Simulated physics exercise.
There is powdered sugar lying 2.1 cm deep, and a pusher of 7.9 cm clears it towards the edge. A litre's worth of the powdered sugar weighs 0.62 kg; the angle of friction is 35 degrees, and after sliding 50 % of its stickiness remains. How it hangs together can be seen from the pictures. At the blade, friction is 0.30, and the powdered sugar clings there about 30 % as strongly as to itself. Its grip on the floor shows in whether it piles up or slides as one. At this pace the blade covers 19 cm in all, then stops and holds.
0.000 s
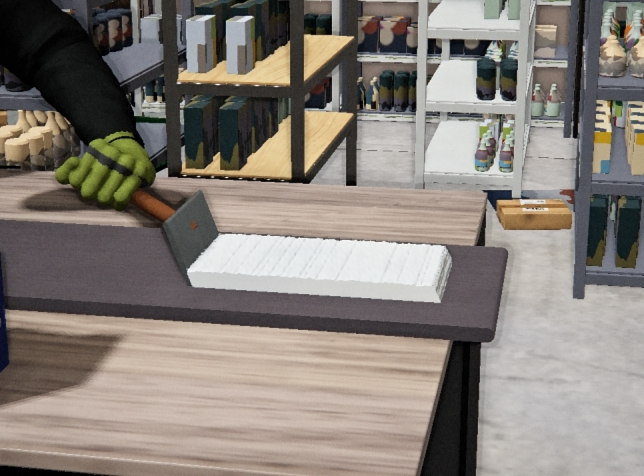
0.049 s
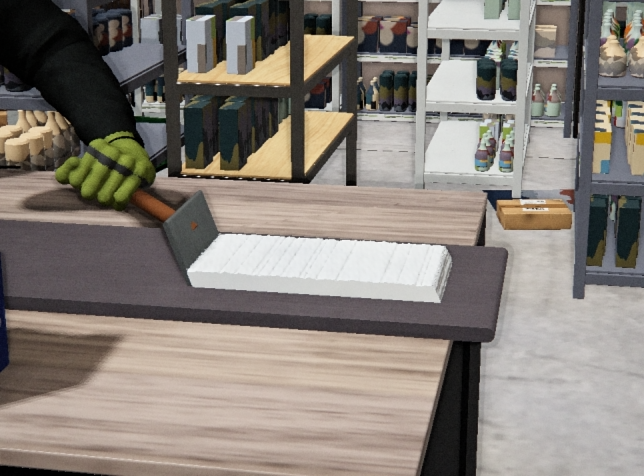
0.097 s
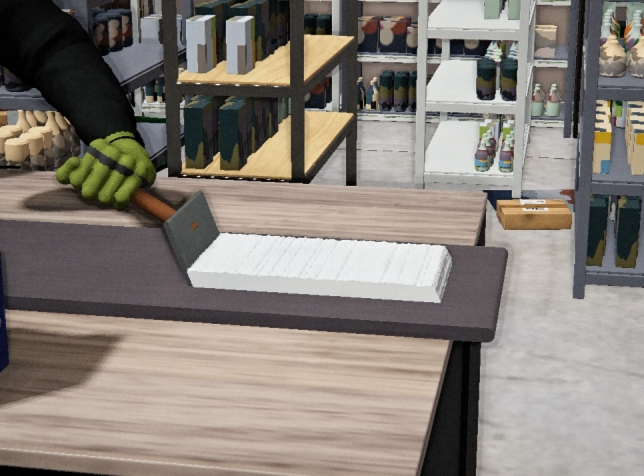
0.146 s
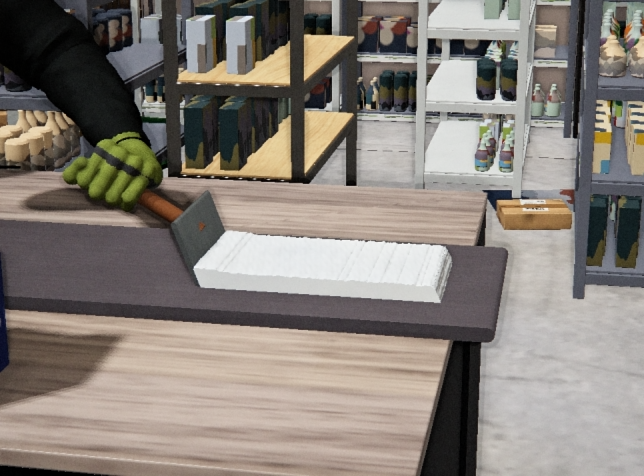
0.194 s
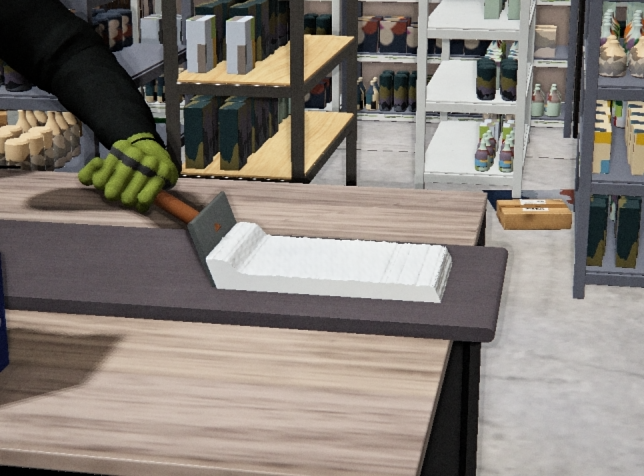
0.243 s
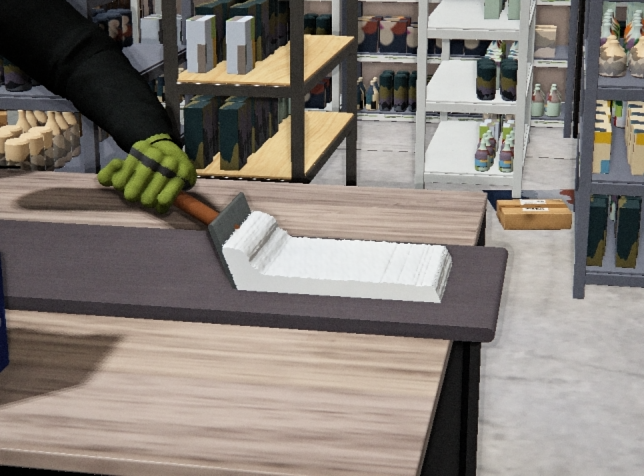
In a shop, a green-gloved hand pushes a scraper rightward, heaping white powder against its blade.
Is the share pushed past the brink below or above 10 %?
Prediction: Not reaching 10 %.
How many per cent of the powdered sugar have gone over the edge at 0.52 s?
I'd say close to 0 in a hundred.
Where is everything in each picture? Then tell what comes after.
The first frame shows foot of the blade at (193, 287), not yet moved; front end of the powdered sugar at (440, 299), piled 2.1 cm high.
The second frame shows foot of the blade at (193, 287), not yet moved; front end of the powdered sugar at (440, 299), piled 2.1 cm high.
The third frame shows foot of the blade at (193, 287), not yet moved; front end of the powdered sugar at (440, 299), piled 2.1 cm high.
The fourth frame shows foot of the blade at (201, 287), moved 1.0 cm; front end of the powdered sugar at (440, 299), piled 2.5 cm high.
The fifth frame shows foot of the blade at (217, 288), moved 3.1 cm; front end of the powdered sugar at (440, 299), piled 3.8 cm high.
The sixth frame shows foot of the blade at (238, 290), moved 5.7 cm; front end of the powdered sugar at (440, 299), piled 5.4 cm high.
By 0.37 s, 0 % has gone over the edge.
By 0.52 s, 0 % has gone over the edge.
By 0.67 s, 0 % has gone over the edge.
By 0.82 s, 0 % has gone over the edge.
By 0.87 s, at the end, 0 % has gone over the edge.
